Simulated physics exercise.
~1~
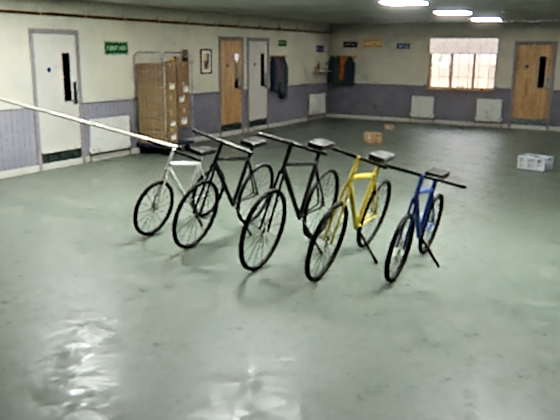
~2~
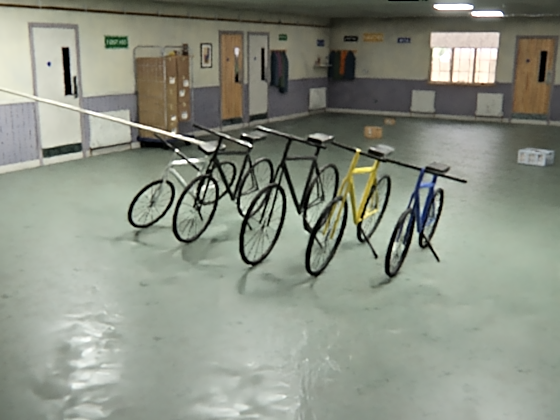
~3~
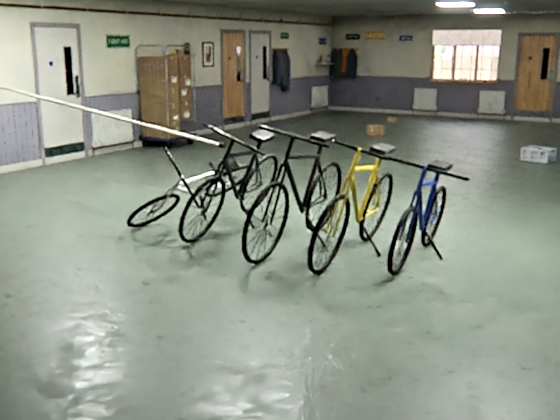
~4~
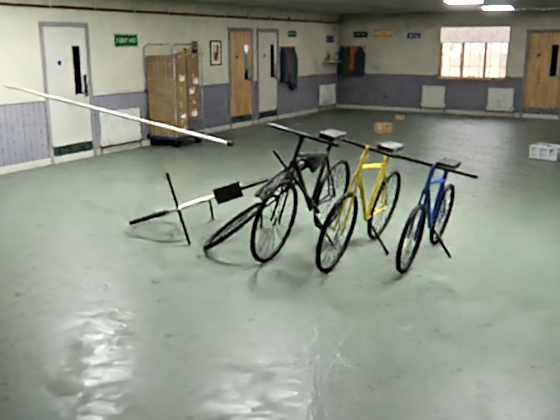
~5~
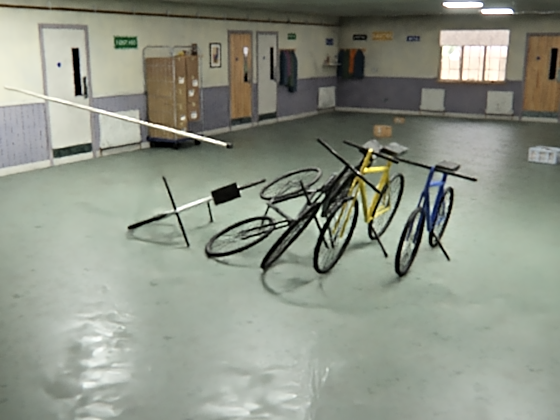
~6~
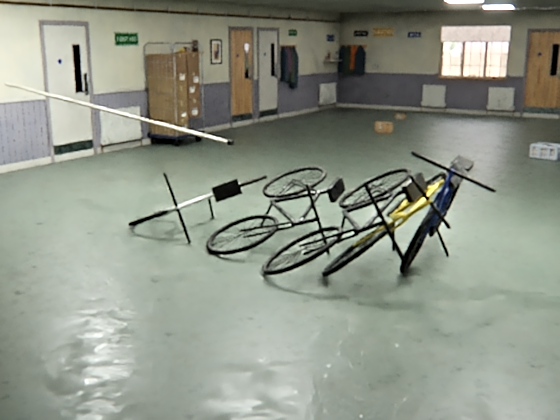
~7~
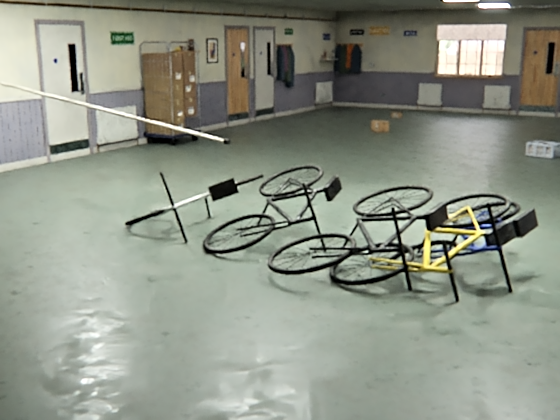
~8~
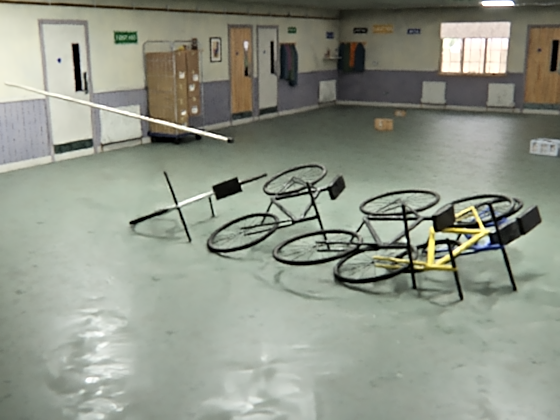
A long pale pole pushed over the leftmost of five bicycles standing in a row in a large hall, then stopped, and the rest toppled rightward one after another, the yellow and blue ones last, until all five lay down across the floor.
